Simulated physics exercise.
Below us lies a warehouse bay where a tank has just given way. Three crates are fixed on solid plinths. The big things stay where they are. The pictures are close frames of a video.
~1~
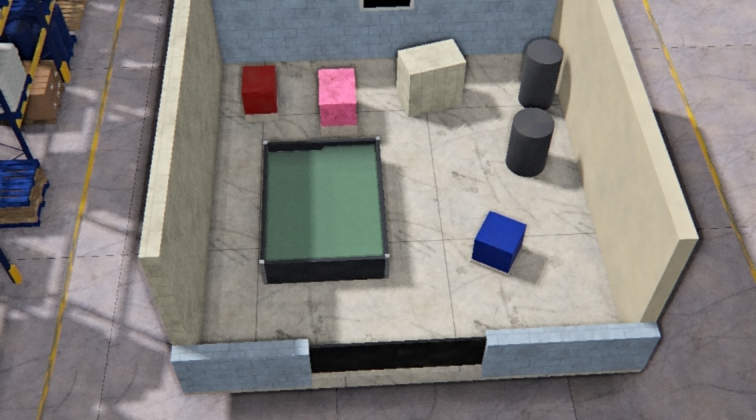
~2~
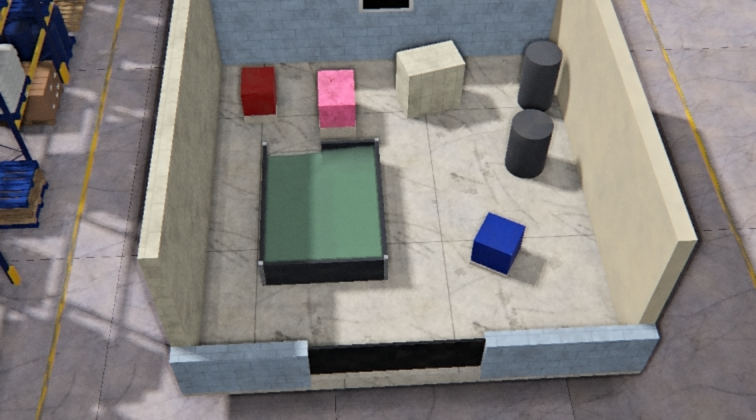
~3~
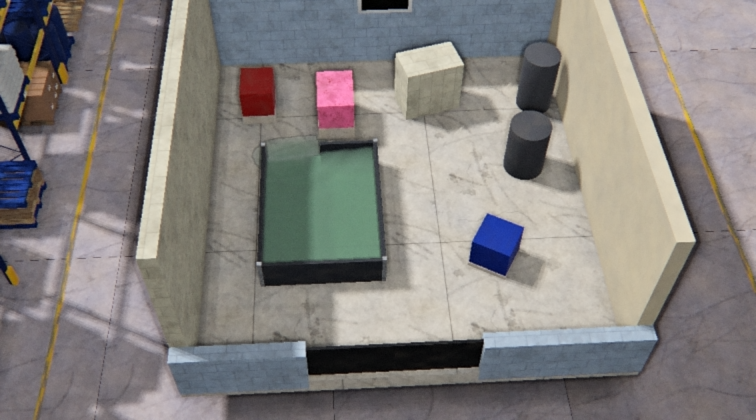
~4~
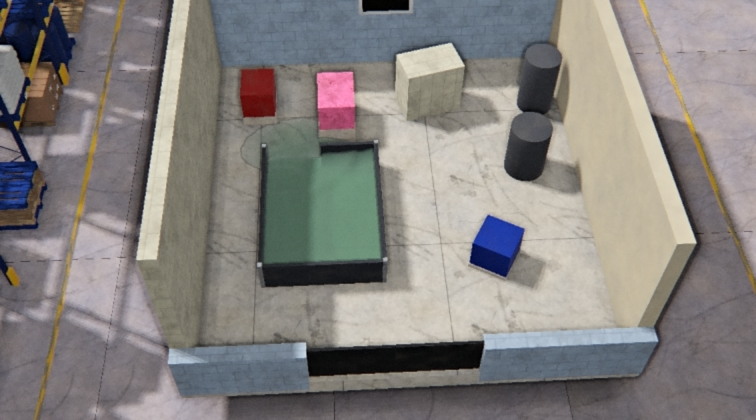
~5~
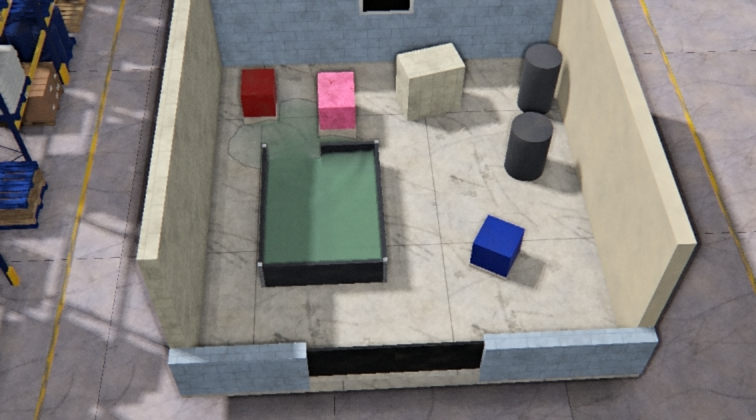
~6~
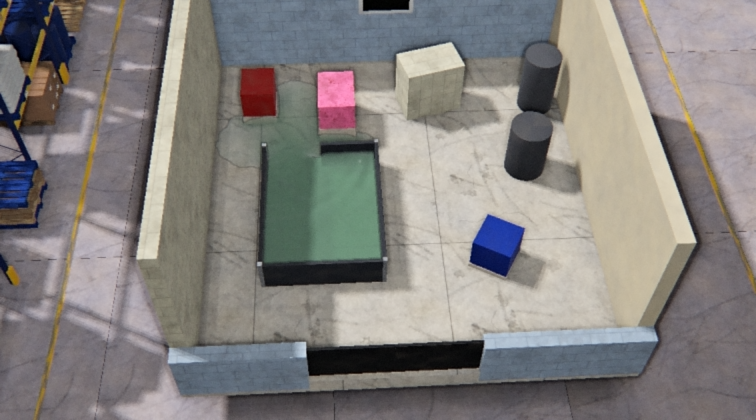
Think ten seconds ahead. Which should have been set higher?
In the end: The red crate is wetted; the blue crate escapes dry; the pink crate escapes dry.
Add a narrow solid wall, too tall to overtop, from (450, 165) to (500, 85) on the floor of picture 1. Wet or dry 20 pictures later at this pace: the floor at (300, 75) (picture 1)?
Answer: Wet.
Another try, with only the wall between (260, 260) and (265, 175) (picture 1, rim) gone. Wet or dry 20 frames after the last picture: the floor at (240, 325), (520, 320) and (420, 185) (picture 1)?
In turn: Wet, wet, dry.
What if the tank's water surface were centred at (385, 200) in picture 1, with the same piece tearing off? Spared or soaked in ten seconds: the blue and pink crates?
The blue crate stays dry, the pink crate gets wet.
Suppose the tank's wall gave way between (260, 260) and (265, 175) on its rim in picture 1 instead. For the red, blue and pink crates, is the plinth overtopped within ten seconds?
One by one: The red crate is topped; the blue crate is wetted; the pink crate keeps dry.
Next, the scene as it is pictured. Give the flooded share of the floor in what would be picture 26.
About 35 per cent.
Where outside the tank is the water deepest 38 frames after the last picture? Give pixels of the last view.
I would point to (544, 92).
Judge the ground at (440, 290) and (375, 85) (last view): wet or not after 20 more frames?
As listed: Dry, wet.
A moment on, water covers 15 % of the floor; the red crate water round its plinth, the blue crate not reached, the pink crate water round its plinth.
Next, water covers 20 % of the floor; the red crate water round its plinth, the blue crate not reached, the pink crate water round its plinth.
Then, water covers 35 % of the floor; the red crate water round its plinth, the blue crate not reached, the pink crate water round its plinth.
Later, water covers 55 % of the floor; the red crate water round its plinth, the blue crate not reached, the pink crate water round its plinth.
In the end, water covers 95 % of the floor; the red crate was topped, the blue crate stayed above the water, the pink crate stayed above the water.
